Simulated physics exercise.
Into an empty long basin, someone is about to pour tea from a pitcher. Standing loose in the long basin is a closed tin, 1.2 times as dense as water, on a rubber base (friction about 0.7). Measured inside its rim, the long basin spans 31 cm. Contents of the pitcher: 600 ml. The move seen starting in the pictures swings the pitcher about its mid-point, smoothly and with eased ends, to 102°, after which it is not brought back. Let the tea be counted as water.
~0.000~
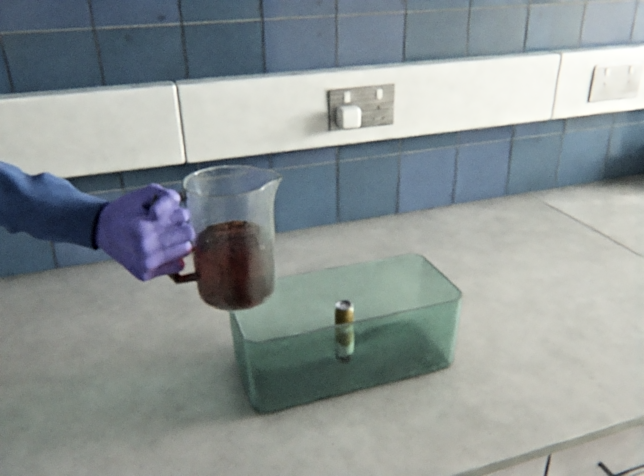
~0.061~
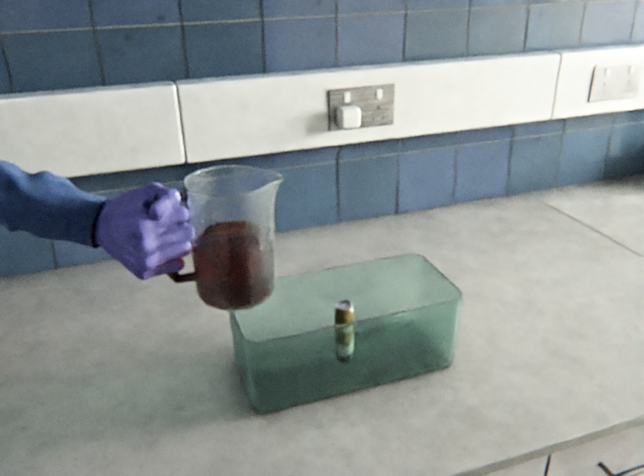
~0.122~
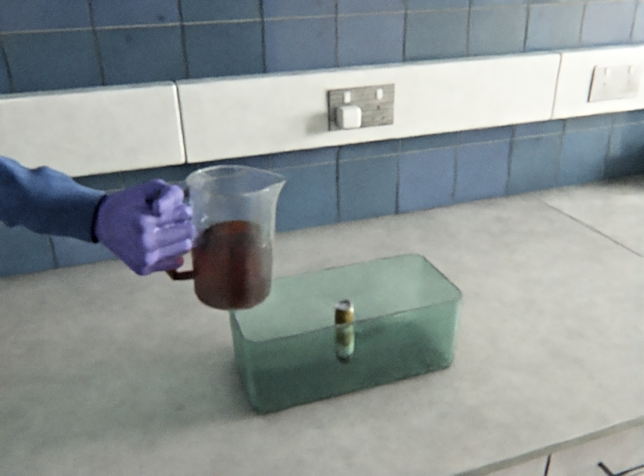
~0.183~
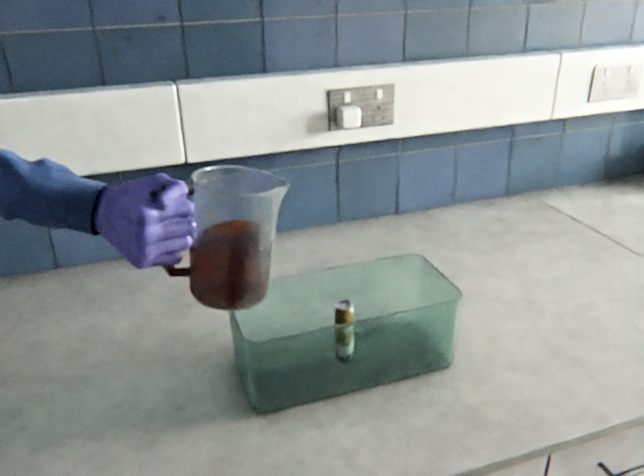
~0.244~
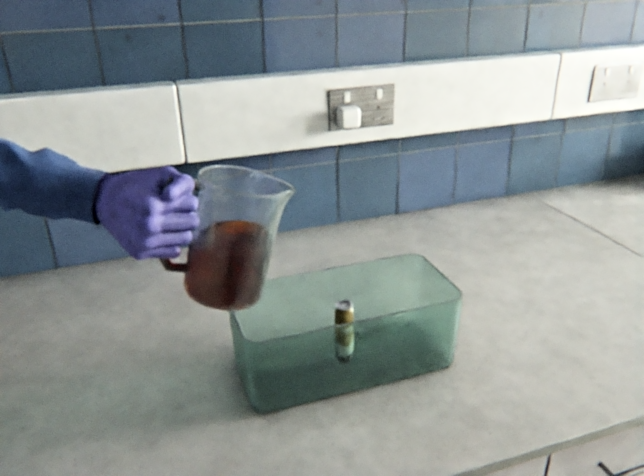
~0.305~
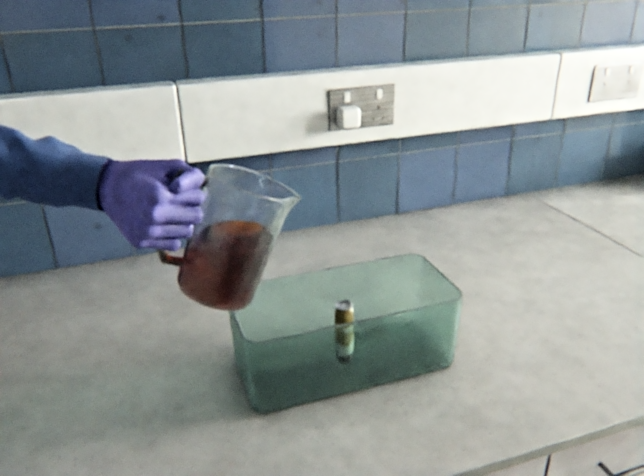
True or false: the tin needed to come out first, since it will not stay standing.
True.
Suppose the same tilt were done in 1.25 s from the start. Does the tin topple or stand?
So the tin will tip over.
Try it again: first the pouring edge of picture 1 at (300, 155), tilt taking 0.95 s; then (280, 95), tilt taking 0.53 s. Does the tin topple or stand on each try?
Trial 1 - tin stays standing; trial 2 - tin stays standing.
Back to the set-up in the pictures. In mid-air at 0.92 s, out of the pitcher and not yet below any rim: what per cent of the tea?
18 per cent or so.
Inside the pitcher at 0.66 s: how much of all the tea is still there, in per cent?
I'd estimate some 96 % remains.
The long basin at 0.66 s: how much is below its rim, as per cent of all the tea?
0 %, roughly.
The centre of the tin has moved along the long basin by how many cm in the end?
9.5 cm.
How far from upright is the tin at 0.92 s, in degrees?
It tilts roughly 10° from upright.
After 0.66 s the tilt is 77° and 96 per cent is still to pour; the tin stands where it began.
After 0.92 s the tilt is 101° and 46 per cent is still to pour; the tin leans 11°.
After 1.19 s the tilt is 102° and 10 per cent is still to pour; the tin lies on its side.
After 1.48 s the tilt is 102° and 1 per cent is still to pour; the tin lies on its side.
In the end the tin lies on its side.
